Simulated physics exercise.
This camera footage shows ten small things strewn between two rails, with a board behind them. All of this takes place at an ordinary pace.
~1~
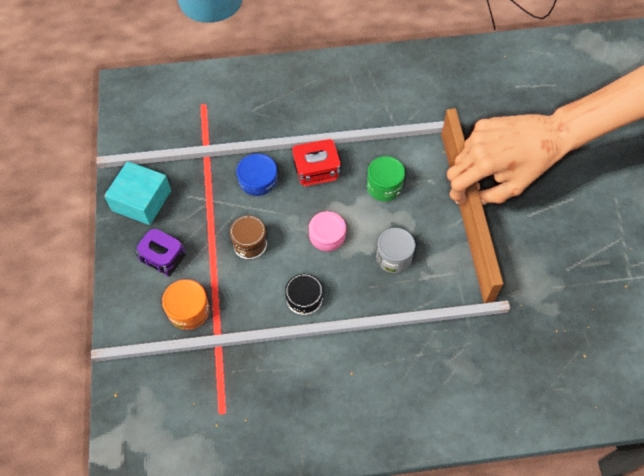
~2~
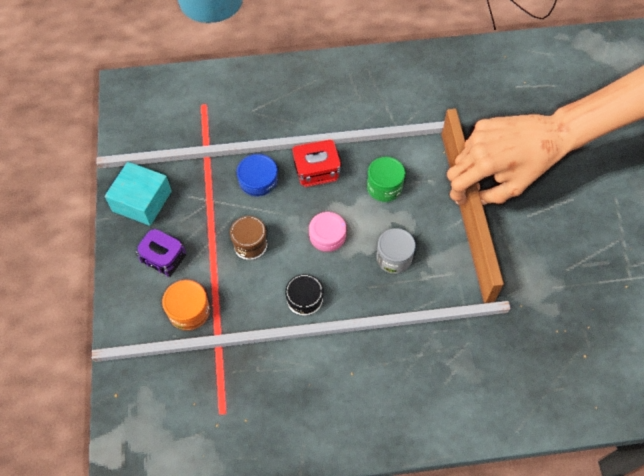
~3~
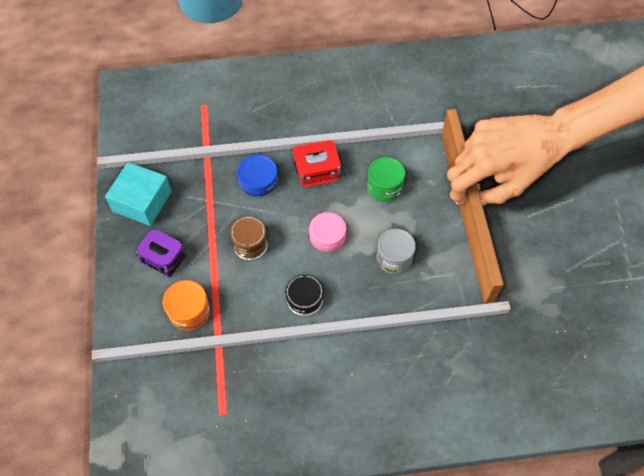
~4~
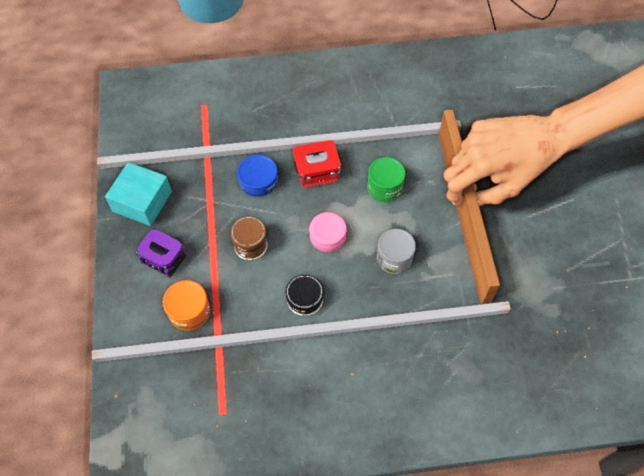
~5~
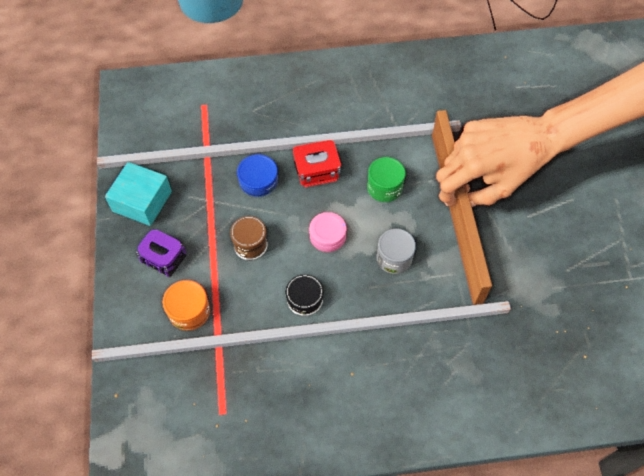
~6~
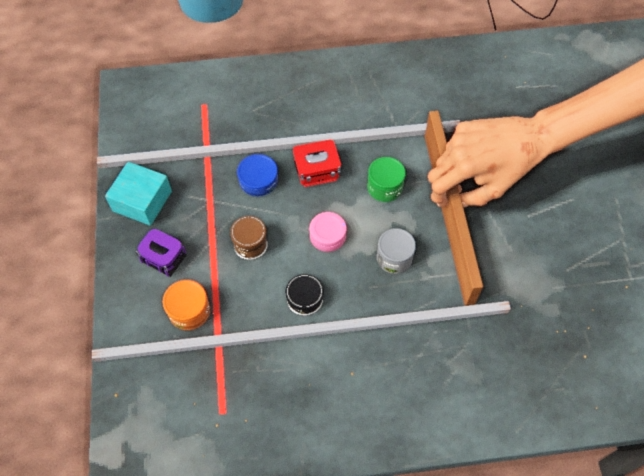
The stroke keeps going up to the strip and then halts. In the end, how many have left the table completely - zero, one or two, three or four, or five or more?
In the end, zero have left it.
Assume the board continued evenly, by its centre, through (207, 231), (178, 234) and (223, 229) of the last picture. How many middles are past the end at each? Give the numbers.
Place by place, 0, 1 and 0.
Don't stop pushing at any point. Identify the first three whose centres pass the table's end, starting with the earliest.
It runs the turquoise block, the purple case, and lastly the blue tub.
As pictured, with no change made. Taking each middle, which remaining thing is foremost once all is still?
Turquoise block.
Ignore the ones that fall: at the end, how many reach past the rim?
So the number is 1.
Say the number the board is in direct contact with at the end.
The count in contact is 5.
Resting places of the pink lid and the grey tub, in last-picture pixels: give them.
Near (194, 244) and (195, 274).
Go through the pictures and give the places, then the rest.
In the first frame, turquoise block (139, 193); purple case (161, 252); orange tub (187, 305); board (470, 202); tape (212, 242).
In the second frame, purple case (162, 253); blue tub (258, 175).
In the third frame, orange tub (187, 306); red case (317, 164).
In the fourth frame, turquoise block (139, 194); pink lid (328, 232).
In the fifth frame, purple case (162, 253); board (459, 204).
In the sixth frame, turquoise block (139, 194); purple case (162, 253); orange tub (187, 305); board (451, 205); tape (212, 242).
A little later, none off yet; turquoise block at rest near (139, 194); purple case at rest near (162, 253); orange tub at rest near (187, 305).
When it is over, the number that fall off is zero.
